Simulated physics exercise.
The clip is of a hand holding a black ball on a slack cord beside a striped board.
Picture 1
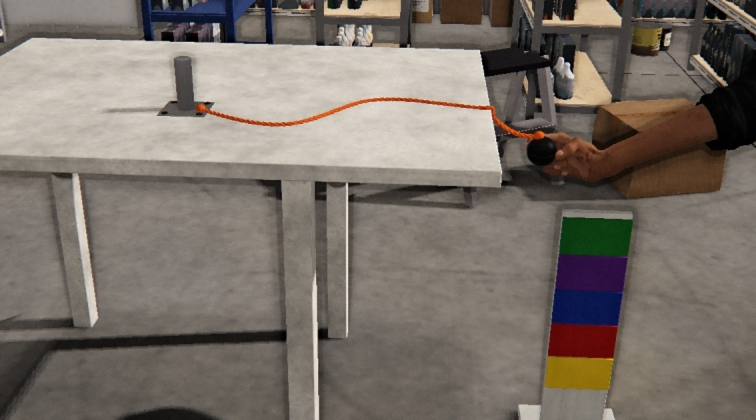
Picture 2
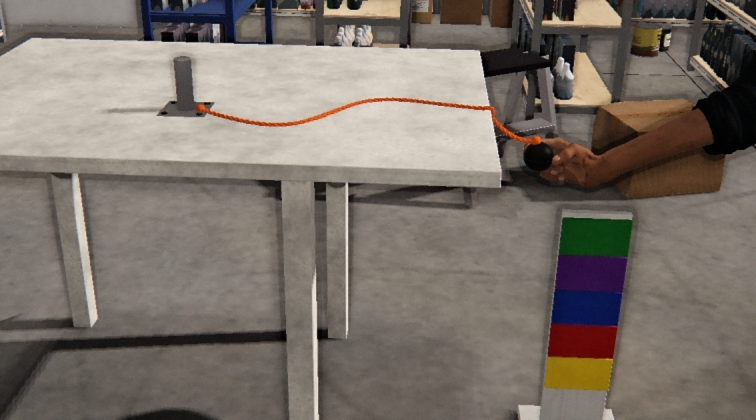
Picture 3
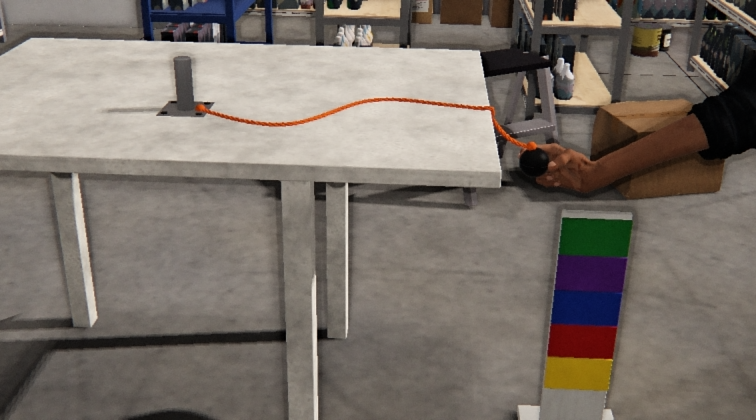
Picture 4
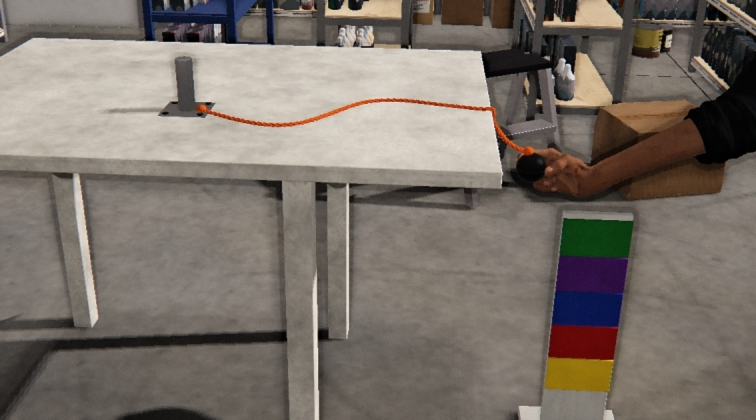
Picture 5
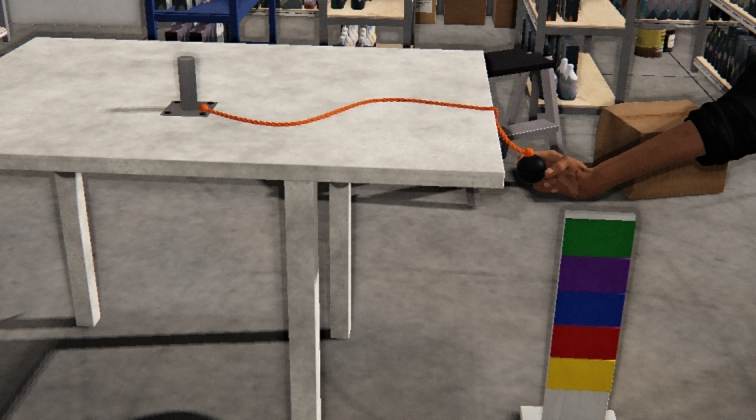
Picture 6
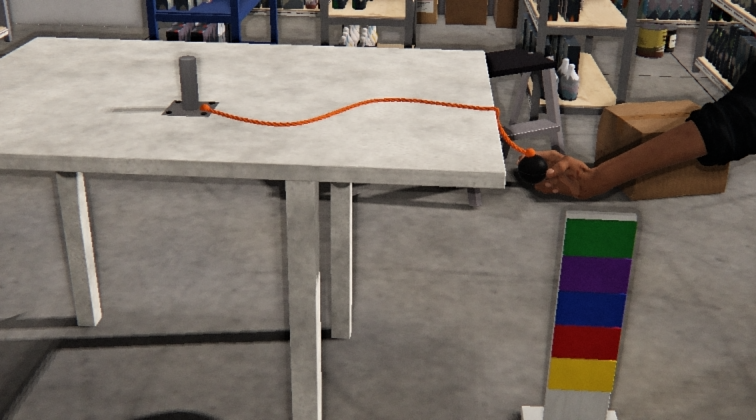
The clip opens on a hand at the right holding a black ball on a slack orange cord that runs across a pale table from a short grey post, above a board striped green, purple, blue, red and yellow. The hand lowers the ball slightly and shifts it a little left, then keeps it nearly still.
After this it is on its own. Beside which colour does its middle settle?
The green one.
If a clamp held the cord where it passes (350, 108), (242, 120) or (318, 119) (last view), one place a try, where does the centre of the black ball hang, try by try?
About (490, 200), (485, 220) and (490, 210).
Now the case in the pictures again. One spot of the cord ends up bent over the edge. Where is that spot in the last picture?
It lies at about (444, 105).
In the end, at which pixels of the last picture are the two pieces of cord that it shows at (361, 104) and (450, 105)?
They go to (404, 111) and to (496, 120).
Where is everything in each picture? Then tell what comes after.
The first picture shows black ball (542, 152); green (596, 238); purple (592, 274); blue (587, 308); red (583, 342); yellow (579, 374).
The second picture shows black ball (539, 157); cord through (224, 117) (290, 125) (343, 108) (409, 101) (477, 108).
The third picture shows black ball (534, 162).
The fourth picture shows black ball (531, 168); cord through (225, 117) (291, 125) (344, 109) (410, 101) (478, 109).
The fifth picture shows black ball (532, 169).
The sixth picture shows black ball (533, 169); cord through (229, 116) (294, 124) (348, 108) (413, 101) (481, 109).
A little later, ball near (488, 230); level with green.
Next, ball near (502, 234); level with green.
When it is over, ball near (485, 234); level with green. The cord holds its middle at green.
